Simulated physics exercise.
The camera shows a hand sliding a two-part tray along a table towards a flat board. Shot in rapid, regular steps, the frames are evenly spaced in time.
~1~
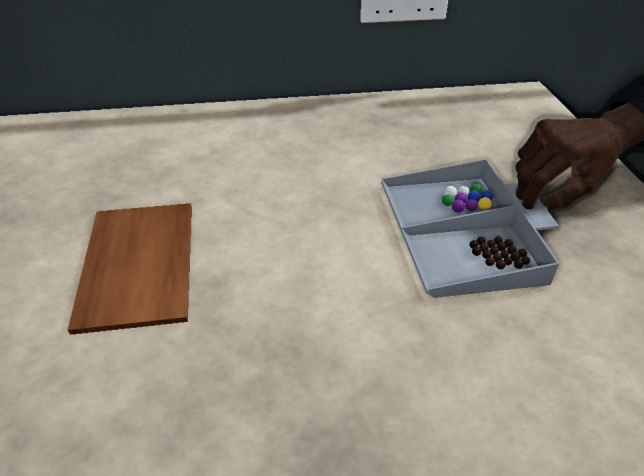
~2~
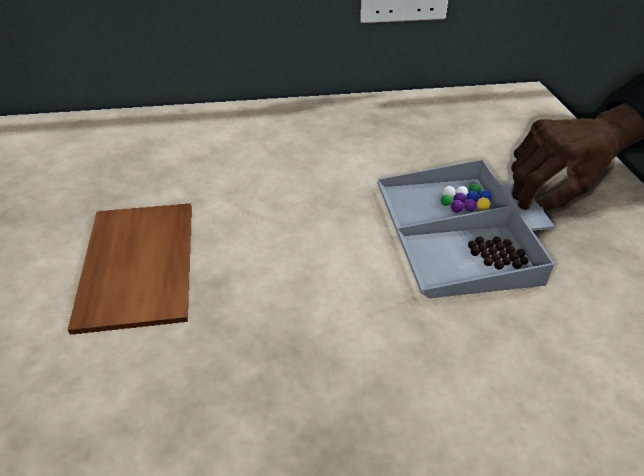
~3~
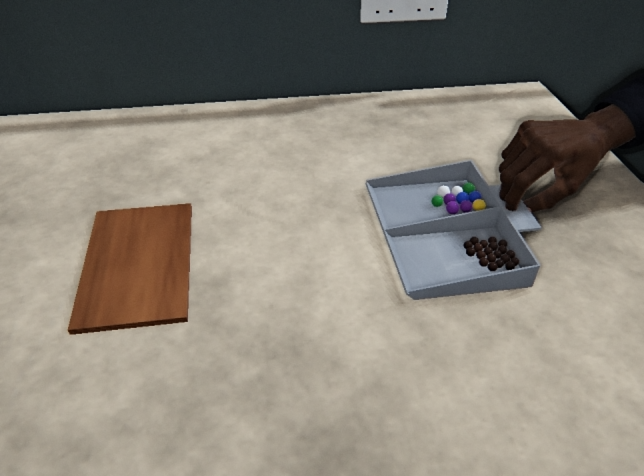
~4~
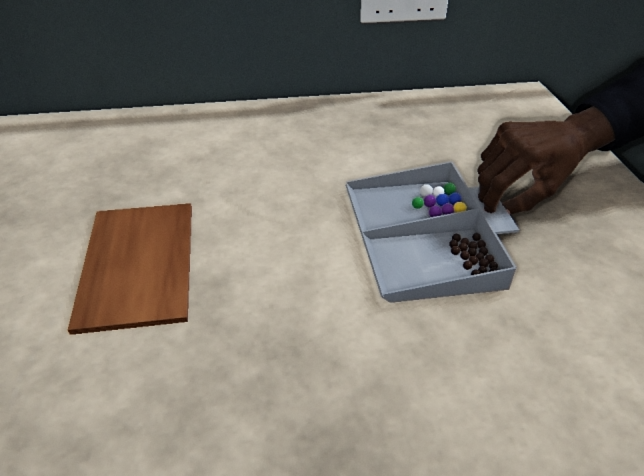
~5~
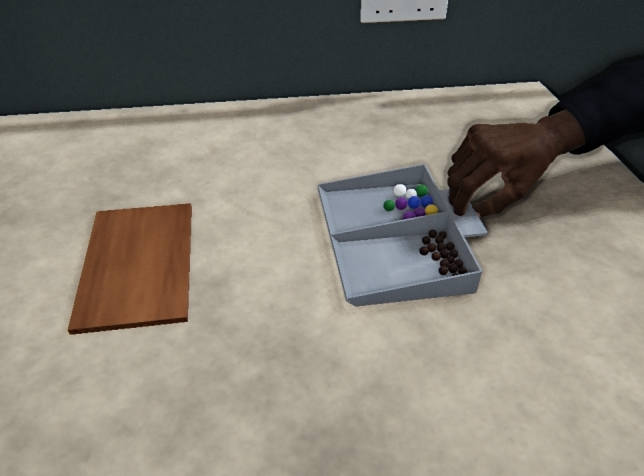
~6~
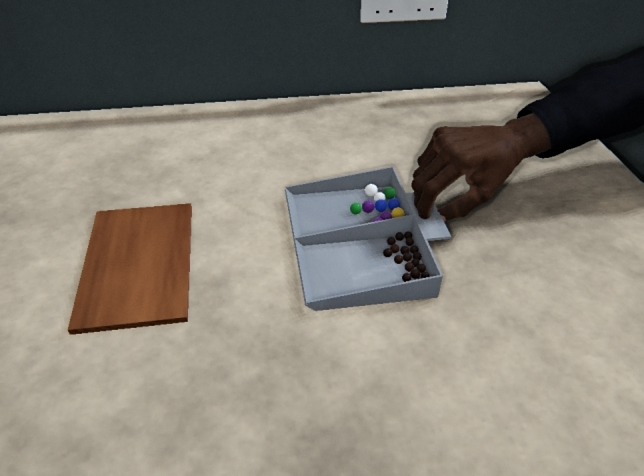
A dark-skinned hand in a black sleeve slides a grey two-part tray leftward across a mottled beige table, slowly at first and then faster, towards a flat reddish-brown board lying at left. Seen from above at an angle by a still camera, the table meets a dark wall with a white socket. Coloured marbles in the back section and dark brown balls in the front shift and bunch near the tray's right side.
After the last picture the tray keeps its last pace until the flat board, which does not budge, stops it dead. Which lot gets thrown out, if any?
For the front lot, it doesn't stay fully in. Back lot? It doesn't stay fully in.
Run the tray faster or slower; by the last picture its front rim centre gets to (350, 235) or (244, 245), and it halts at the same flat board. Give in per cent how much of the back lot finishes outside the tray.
Try one: 0 %. Try two: 50 %.
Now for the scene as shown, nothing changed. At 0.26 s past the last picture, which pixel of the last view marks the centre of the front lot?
Centre: About (227, 275).
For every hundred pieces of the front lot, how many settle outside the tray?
About 40 %.
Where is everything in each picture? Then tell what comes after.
In the first frame, front rim near (401, 230), at rest; flat board near (133, 289); front lot near (494, 251), a few chocolate balls; back lot near (461, 199), a few glass marbles.
In the second frame, front rim near (397, 231), hardly any of the way covered; back lot near (460, 199).
In the third frame, front rim near (384, 232), a little of the way covered; front lot near (488, 251).
In the fourth frame, front rim near (362, 234), near a quarter of the way covered; back lot near (442, 200).
In the fifth frame, front rim near (331, 237), near a third of the way covered; front lot near (444, 254).
In the sixth frame, front rim near (294, 240), near half of the way covered; flat board near (133, 289); front lot near (407, 257); back lot near (381, 205).
Then, 0.08 s on from there, tray still sliding, front rim near (244, 245); front lot all inside; back lot all inside.
Then, 0.26 s on from there, tray stopped at the flat board; front lot all inside, moved towards the front rim; back lot all inside, moved towards the front rim.
Then, 0.47 s on from there, tray stopped at the flat board; front lot near a third out of the tray; back lot near half out of the tray.
In the end, tray stopped at the flat board; front lot near a third out of the tray; back lot near half out of the tray.
